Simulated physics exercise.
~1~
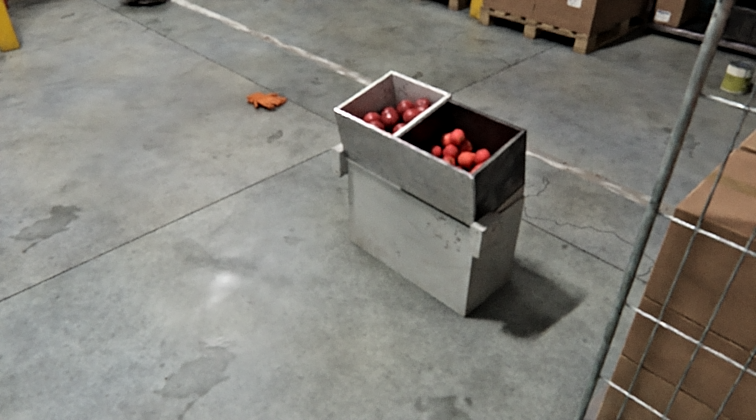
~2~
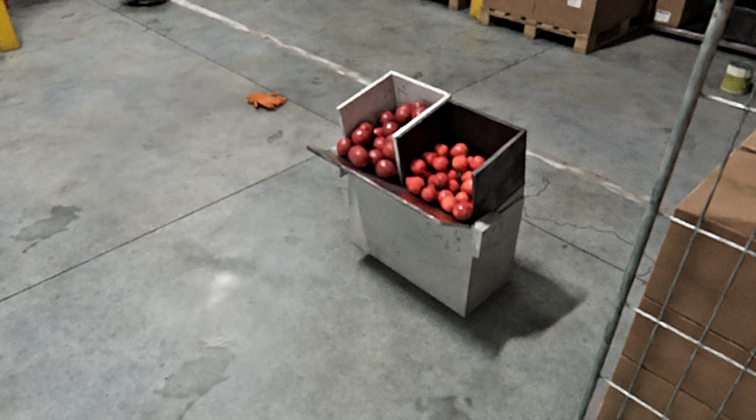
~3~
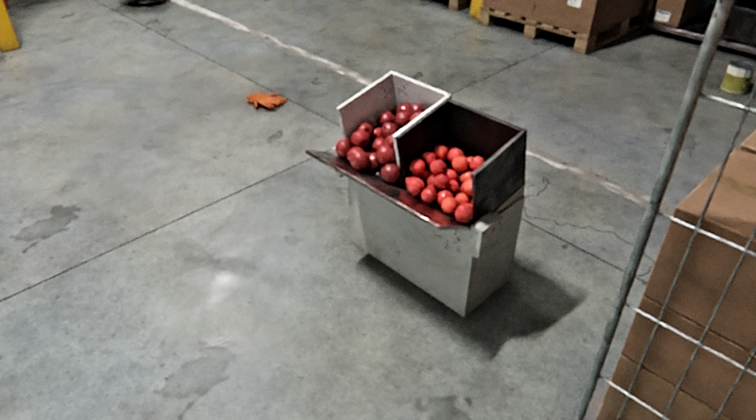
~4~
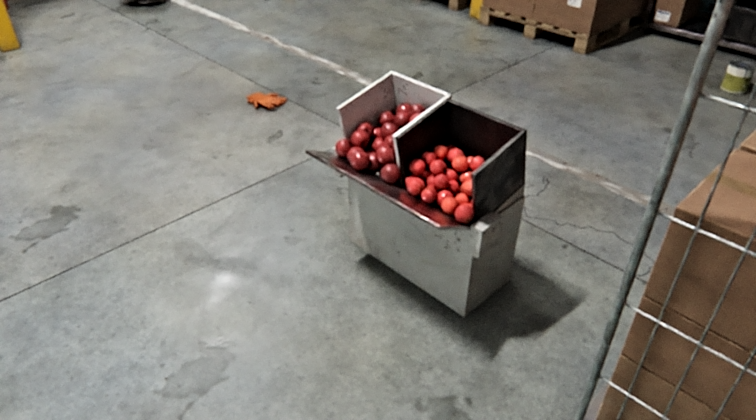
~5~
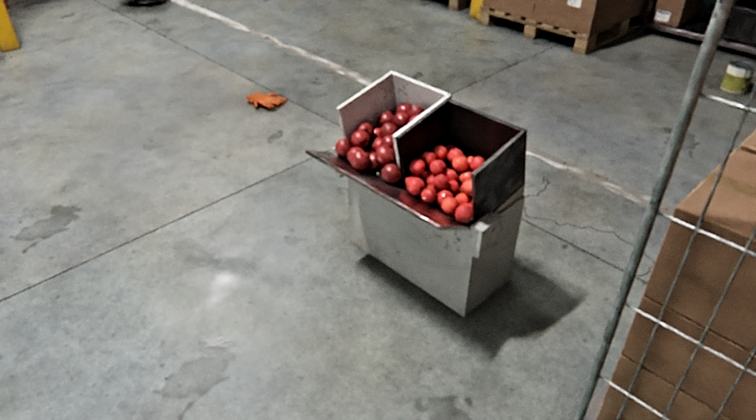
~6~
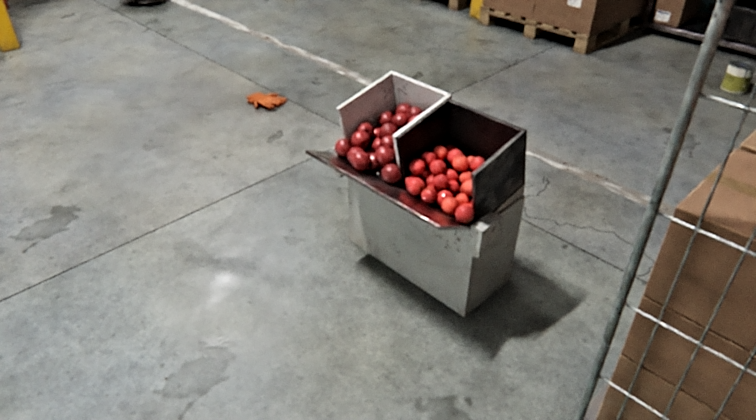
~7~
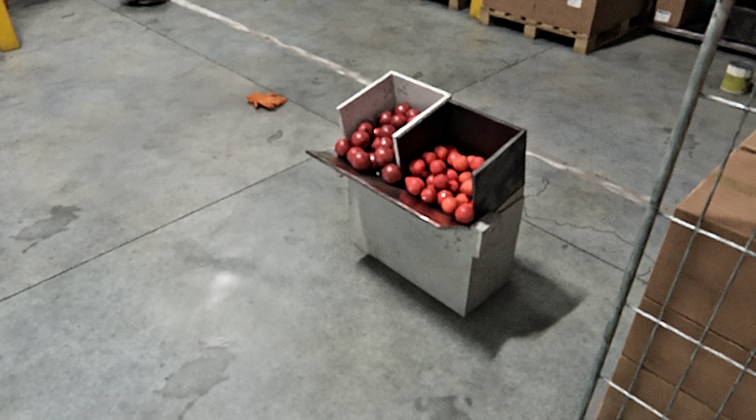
In the video, a box on a warehouse floor holds dark red apples in a white chute and brighter red tomatoes in a black one. The front flap tips down, the fruit slides forward against it and settles, and everything stays in place with none on the ground.
